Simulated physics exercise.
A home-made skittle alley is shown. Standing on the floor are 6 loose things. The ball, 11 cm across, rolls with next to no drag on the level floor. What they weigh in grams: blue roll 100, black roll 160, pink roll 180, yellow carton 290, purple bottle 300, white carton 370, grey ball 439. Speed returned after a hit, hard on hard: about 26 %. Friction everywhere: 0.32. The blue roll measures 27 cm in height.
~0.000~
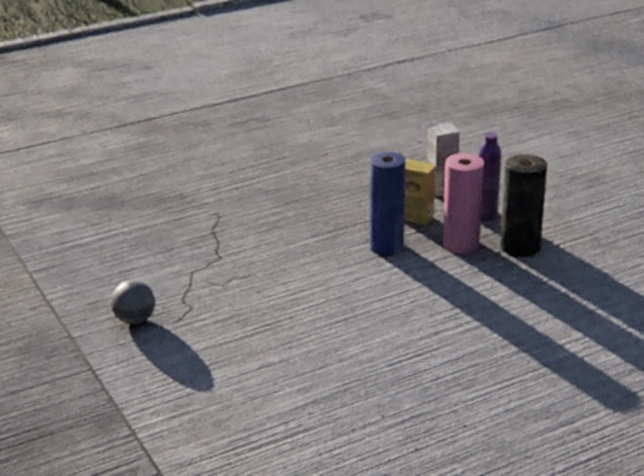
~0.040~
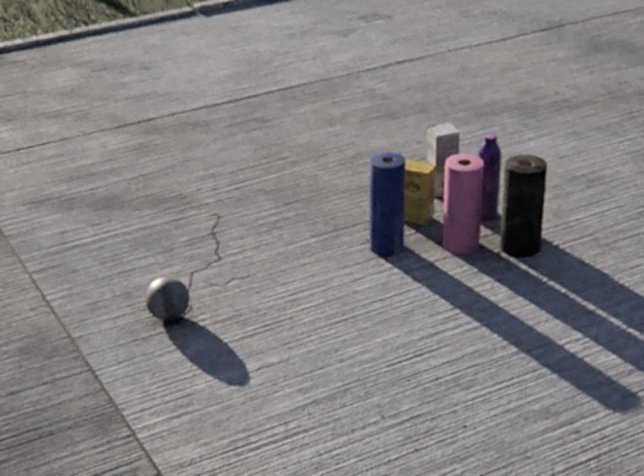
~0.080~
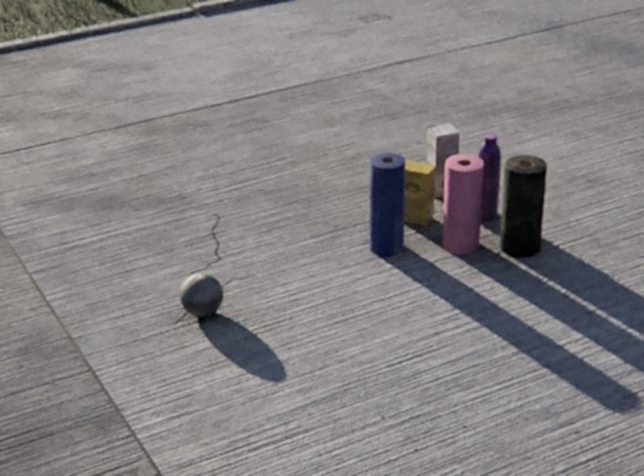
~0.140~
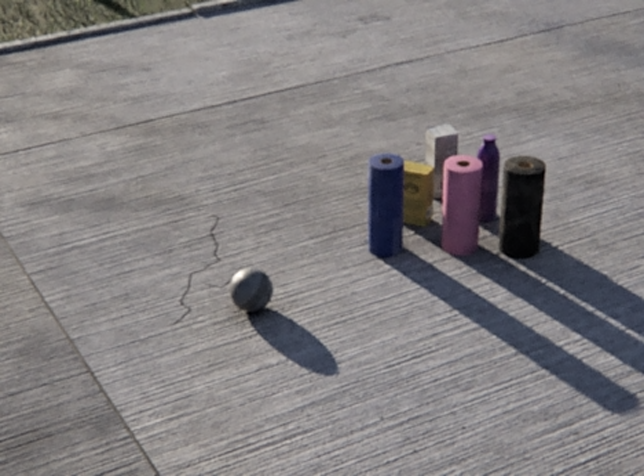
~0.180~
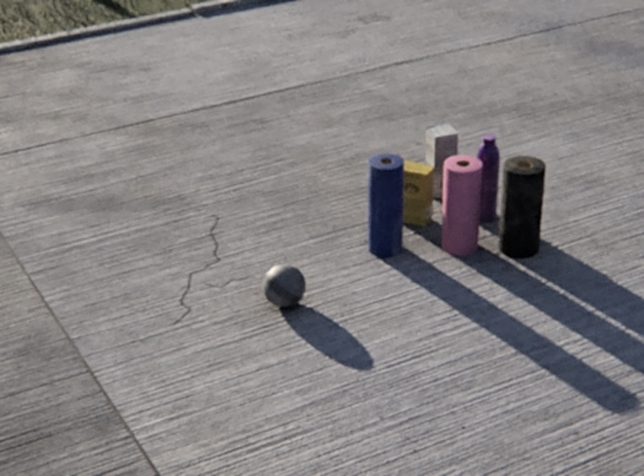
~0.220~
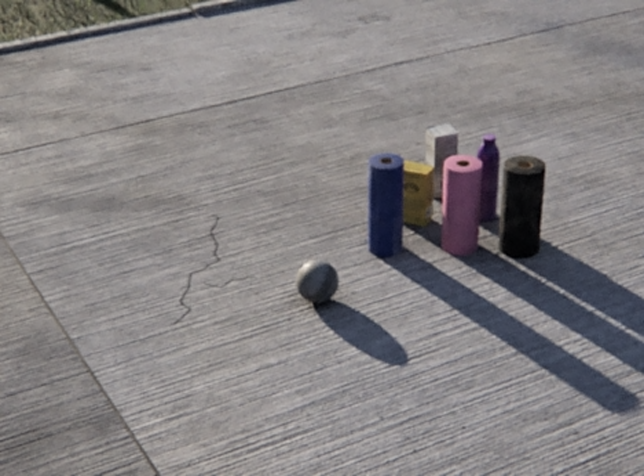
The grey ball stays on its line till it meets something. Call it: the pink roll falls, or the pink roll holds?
It holds.
After 0.52 s, 110 cm rolled; grey ball near (555, 253).
After 0.92 s, 193 cm rolled.
By the end (1.2 s), all 6 in place, give or take 8 cm. Seen from the same camera at the end, pink roll near (462, 206).
